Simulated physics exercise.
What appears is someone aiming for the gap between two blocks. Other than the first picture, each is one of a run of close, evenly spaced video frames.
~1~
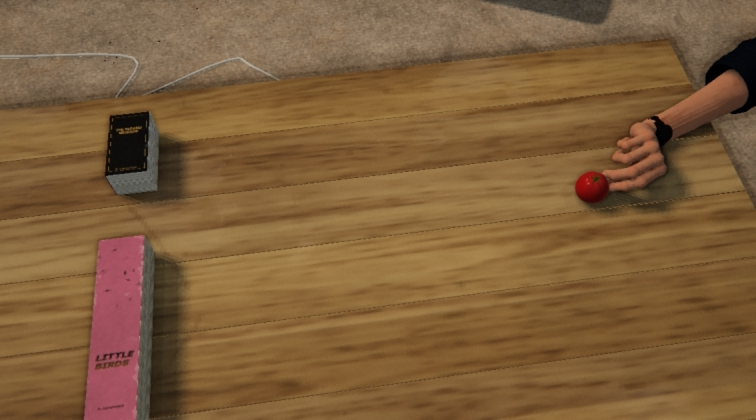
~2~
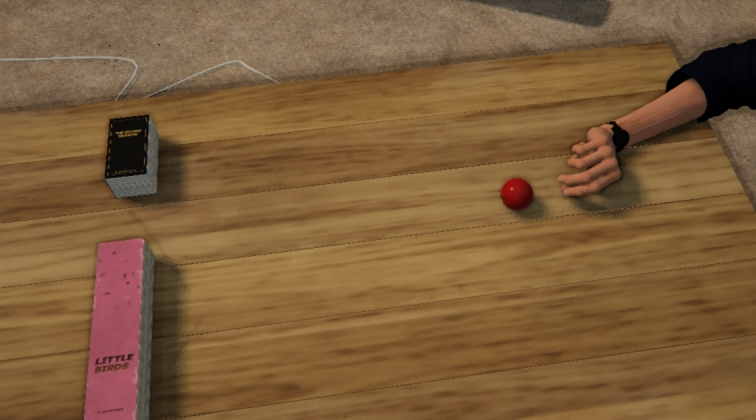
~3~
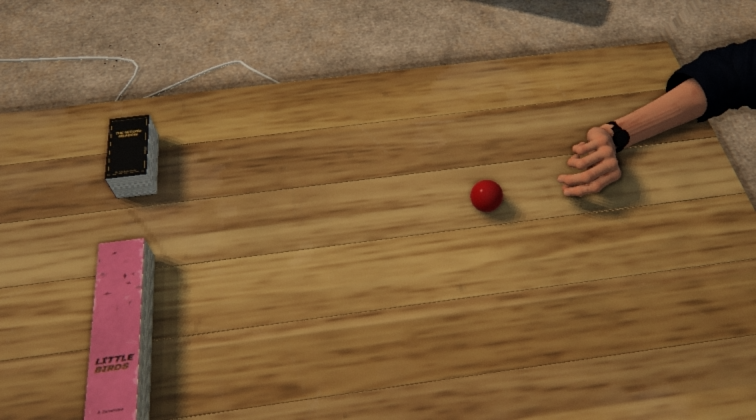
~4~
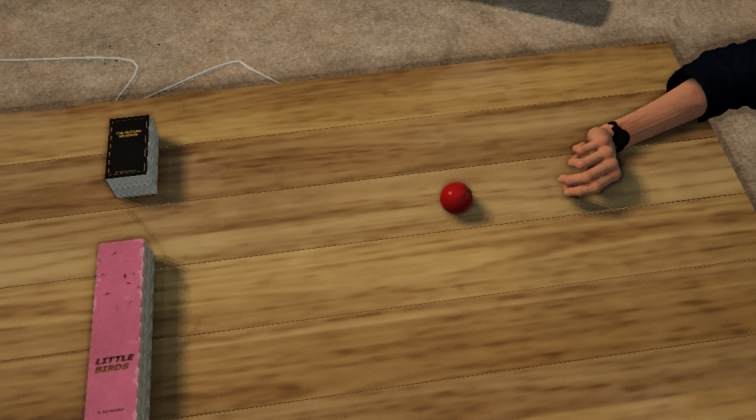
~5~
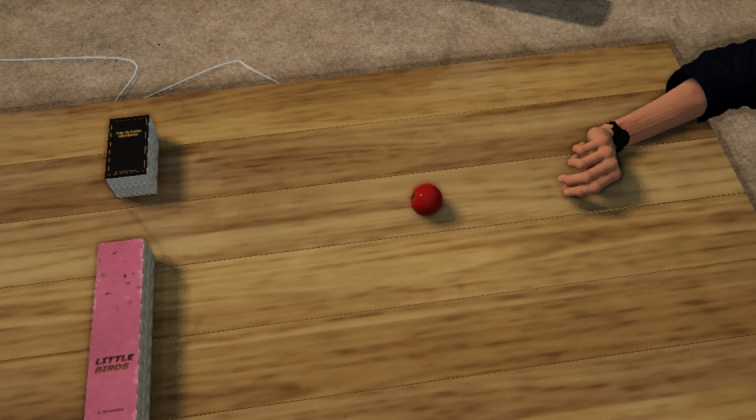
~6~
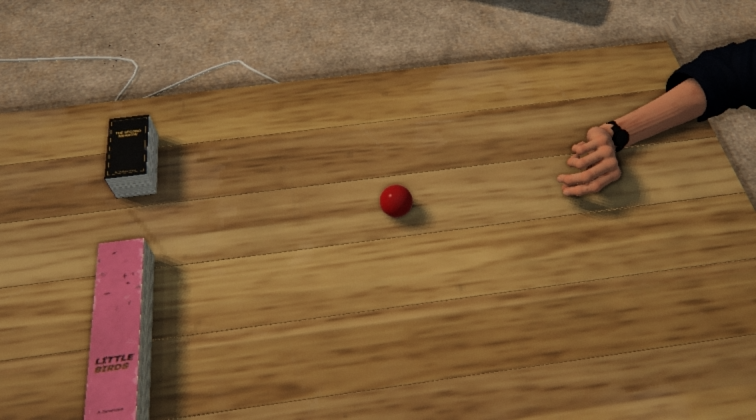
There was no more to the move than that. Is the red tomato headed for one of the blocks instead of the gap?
It makes the crossing.
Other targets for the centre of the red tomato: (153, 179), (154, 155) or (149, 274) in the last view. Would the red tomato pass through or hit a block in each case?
Well, the first time it meets a block, the second time it meets a block, and the third time it meets a block.
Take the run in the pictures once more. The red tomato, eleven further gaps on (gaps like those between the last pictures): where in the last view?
It should be at about (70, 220).
Then, 0.48 s after the last picture, red tomato heading on near (39, 223).
Then, 1.04 s after the last picture, red tomato heading on.
By the end, the red tomato rolls through.
